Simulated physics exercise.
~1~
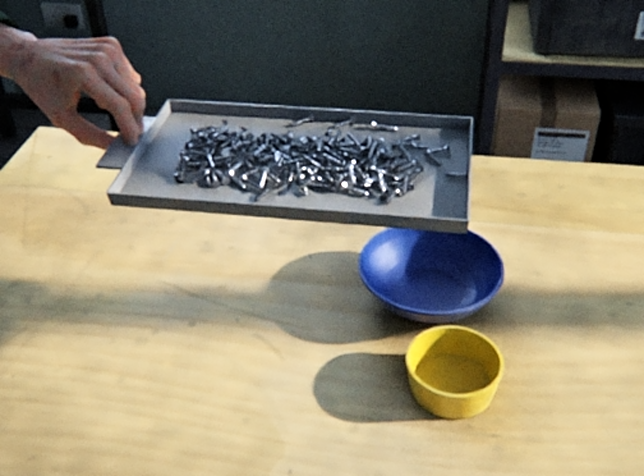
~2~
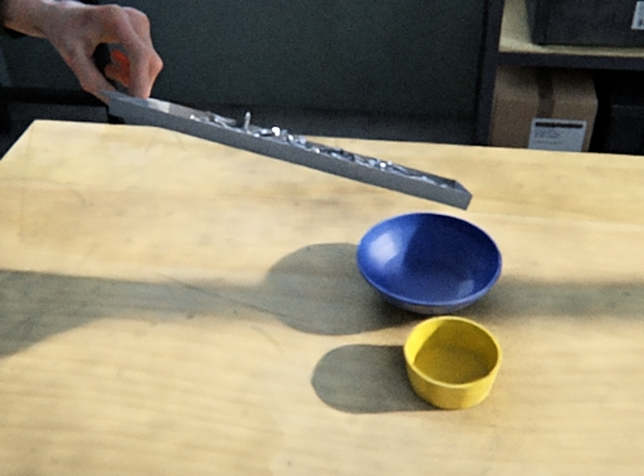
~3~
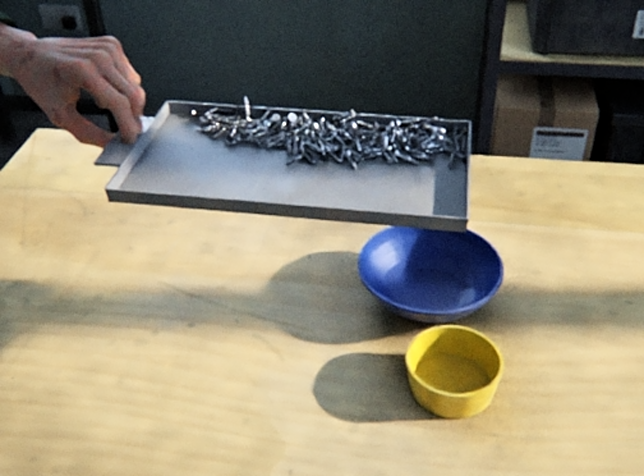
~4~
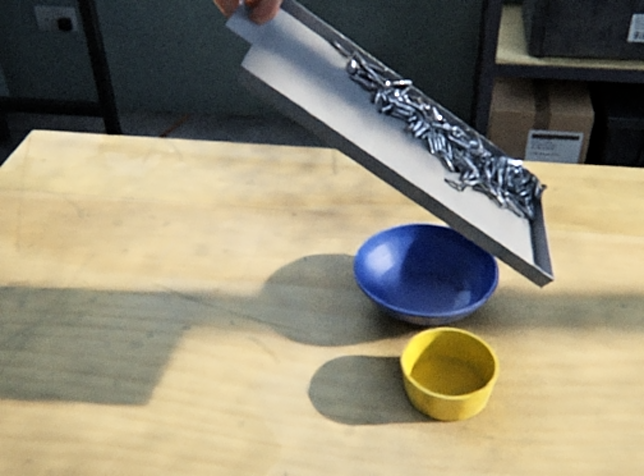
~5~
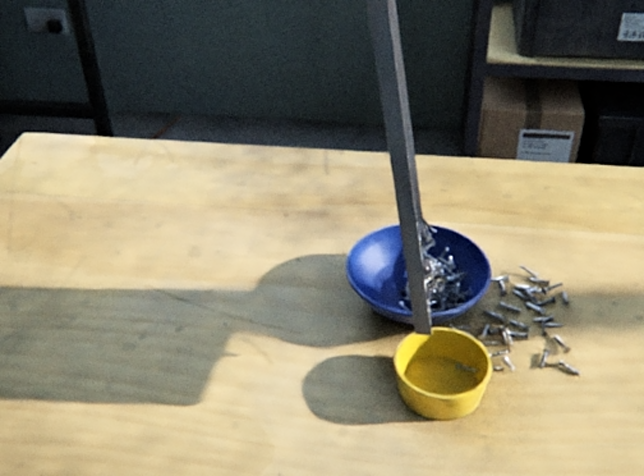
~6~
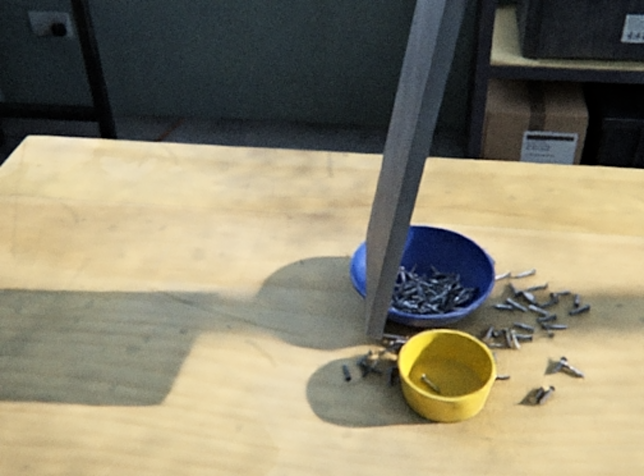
To begin with, a hand holds a grey tray of steel screws above a wooden table, where a blue bowl and a yellow dish stand. The tray tips down to the right, then comes back level, its screws now gathered along the far side. Next it tilts to the right again, more and more steeply, and the screws slide toward its low end. They spill out as the tray swings upright and slightly beyond. Finally, most of the screws lie in the blue bowl, many are scattered on the table around it, and the yellow dish holds hardly any.
